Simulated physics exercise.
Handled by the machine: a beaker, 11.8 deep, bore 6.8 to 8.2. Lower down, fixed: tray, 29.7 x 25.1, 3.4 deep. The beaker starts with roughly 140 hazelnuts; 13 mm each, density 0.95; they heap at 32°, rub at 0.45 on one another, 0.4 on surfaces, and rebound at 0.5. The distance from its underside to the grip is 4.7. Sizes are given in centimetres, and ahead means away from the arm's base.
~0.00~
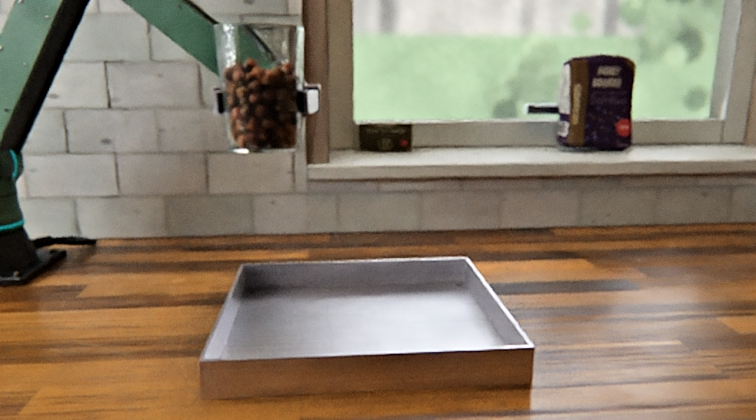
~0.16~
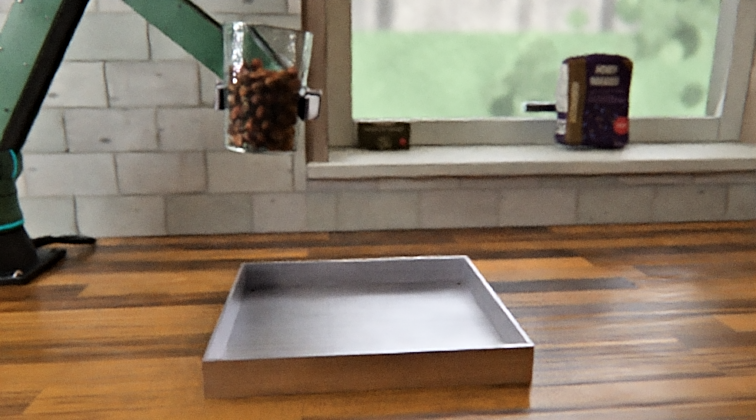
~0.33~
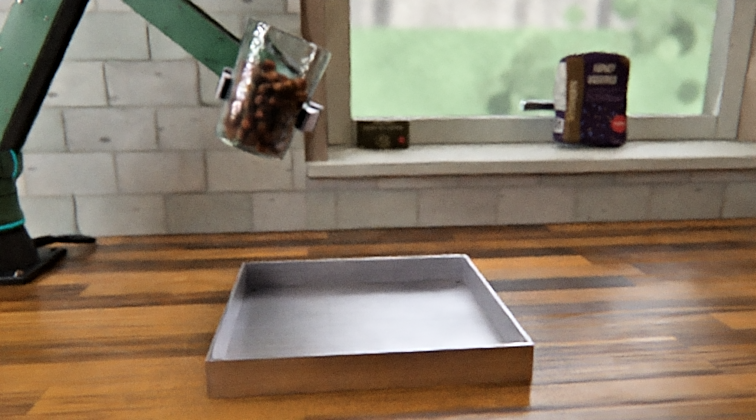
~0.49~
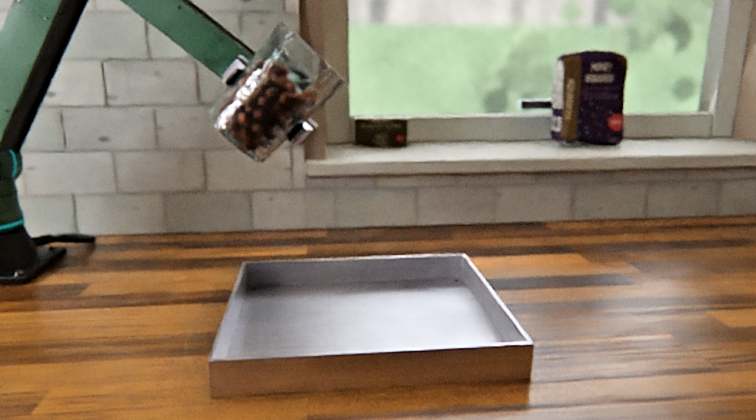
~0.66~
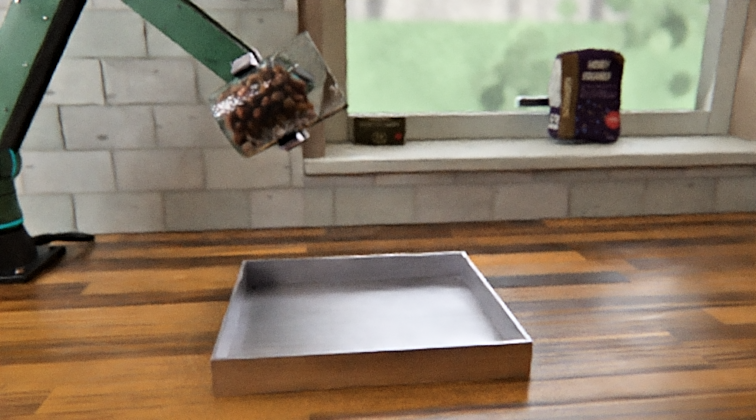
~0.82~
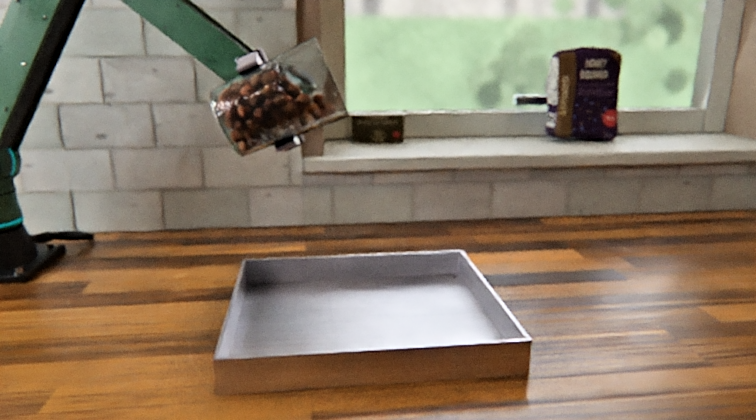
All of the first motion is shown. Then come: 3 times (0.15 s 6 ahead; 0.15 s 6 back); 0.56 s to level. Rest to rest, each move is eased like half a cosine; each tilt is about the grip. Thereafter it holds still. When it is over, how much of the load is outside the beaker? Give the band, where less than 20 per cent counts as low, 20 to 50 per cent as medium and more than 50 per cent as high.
Medium.
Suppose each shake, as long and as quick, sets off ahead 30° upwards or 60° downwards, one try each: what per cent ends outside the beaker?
Result: Approx. 55 % and 0 %, one try each.
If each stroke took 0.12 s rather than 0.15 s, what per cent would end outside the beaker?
Then roughly 50 percent.
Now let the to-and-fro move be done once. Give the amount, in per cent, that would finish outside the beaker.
It would come to around 15 %.
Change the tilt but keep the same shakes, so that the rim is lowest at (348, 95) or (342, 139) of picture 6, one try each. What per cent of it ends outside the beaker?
Roughly 10 and 90 percent.
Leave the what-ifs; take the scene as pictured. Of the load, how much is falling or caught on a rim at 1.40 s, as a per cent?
My guess is some 11 in a hundred.
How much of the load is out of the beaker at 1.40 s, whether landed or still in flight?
About 25 per cent.
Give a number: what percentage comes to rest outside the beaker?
Estimate: Roughly 40 %.
By 1.40 s, tilted 67° forward, highest piece 27 above the table; 109 in the beaker, 17 in the tray, 16 in flight or on a rim.
By 1.99 s, tilted 36° forward, highest piece 29 above the table; 88 in the beaker, 52 in the tray, 2 on the table or floor.
By 2.48 s, level, highest piece 28 above the table; 88 in the beaker, 52 in the tray, 2 on the table or floor.
By 3.53 s, level, highest piece 28 above the table; 88 in the beaker, 52 in the tray, 2 on the table or floor.
Final count, 88 in the beaker, 52 in the tray, 2 on the table or floor. That is 38 % outside the beaker.
